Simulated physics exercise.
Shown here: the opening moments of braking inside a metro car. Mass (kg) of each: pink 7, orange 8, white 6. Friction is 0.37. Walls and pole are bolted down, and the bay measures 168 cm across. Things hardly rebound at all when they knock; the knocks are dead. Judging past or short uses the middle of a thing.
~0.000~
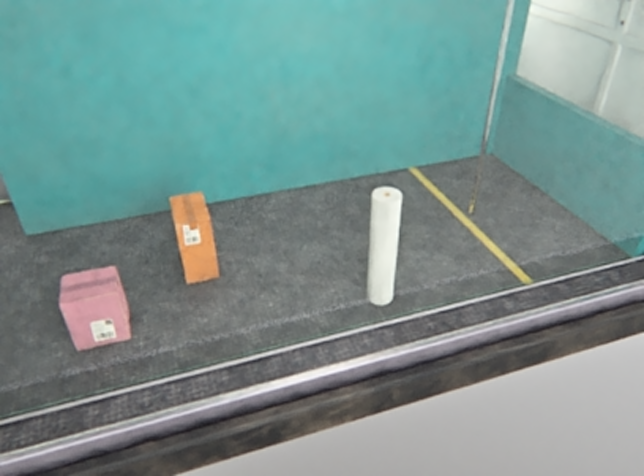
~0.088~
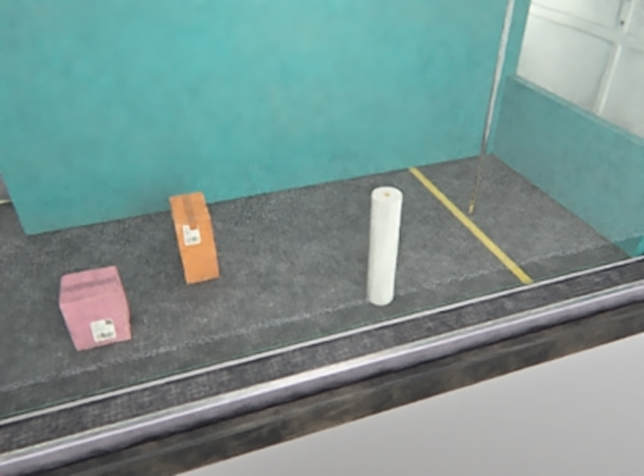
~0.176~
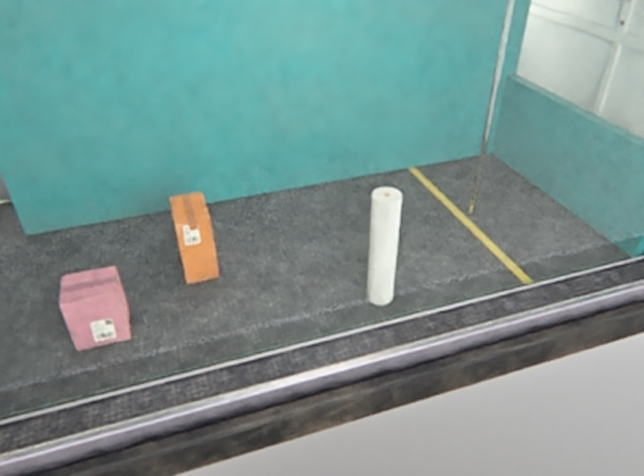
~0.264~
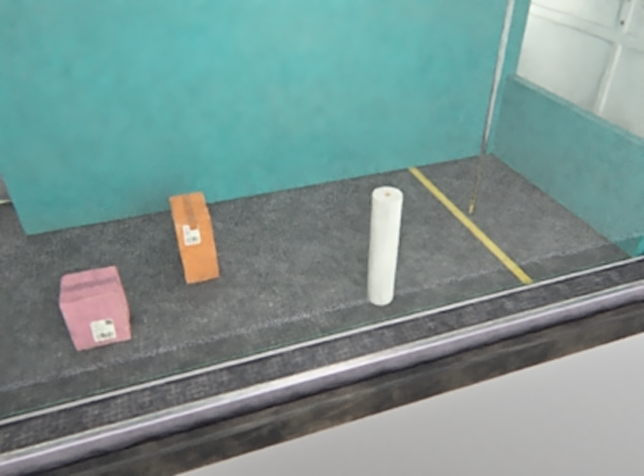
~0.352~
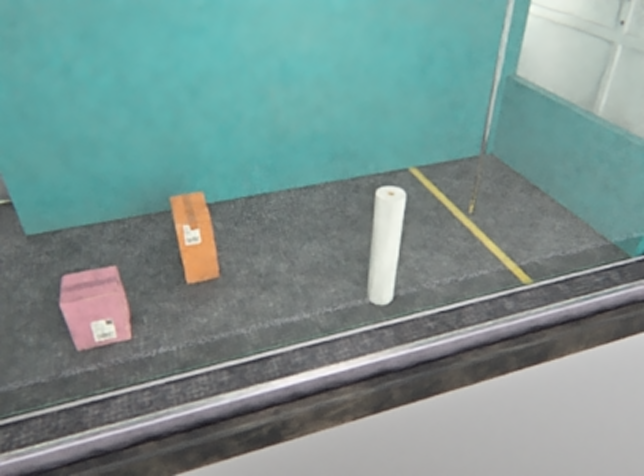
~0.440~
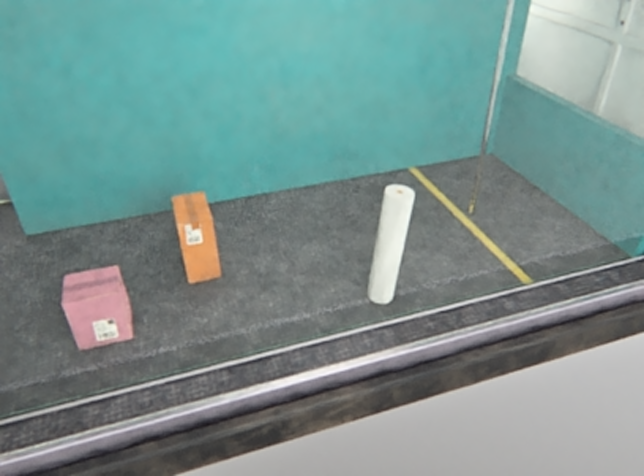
A tall white roll stands upright right of centre on a dark grey floor, seen from above at a tilted angle over a metal-edged ledge. To its left are an orange box and, nearer, a pink box, both labelled, with a teal wall behind and a yellow line to the right. At first everything stays still, then the roll leans slightly rightward while the boxes barely shift and the camera remains steady.
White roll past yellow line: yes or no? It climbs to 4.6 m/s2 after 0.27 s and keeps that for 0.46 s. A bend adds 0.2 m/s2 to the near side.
No, short.
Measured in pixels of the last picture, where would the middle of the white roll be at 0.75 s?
Close to pixel (433, 250) in the final frame.
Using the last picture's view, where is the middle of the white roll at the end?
You'll find it around (492, 264) at the end.
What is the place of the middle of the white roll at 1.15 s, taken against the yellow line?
Short by some 20 cm.
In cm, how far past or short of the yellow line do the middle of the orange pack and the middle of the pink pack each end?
Orange pack: 170 cm short; pink pack: 230 cm short.
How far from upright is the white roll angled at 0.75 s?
About 50 degrees.
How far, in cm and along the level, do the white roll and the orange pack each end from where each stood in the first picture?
The white roll ends around 80 away and the orange pack around 25.
After 0.75 s the white roll is 62 cm short of the yellow line, tilted 55°, near (433, 250) in the last picture's view.
After 1.15 s the white roll is 19 cm short of the yellow line, tilted 90°, near (491, 264) in the last picture's view.
After 1.65 s the white roll is 18 cm short of the yellow line, tilted 90°, near (492, 264) in the last picture's view.
Final state at 1.9 s, pink pack stops short of the yellow line; orange pack stops short of the yellow line; white roll stops short of the yellow line.
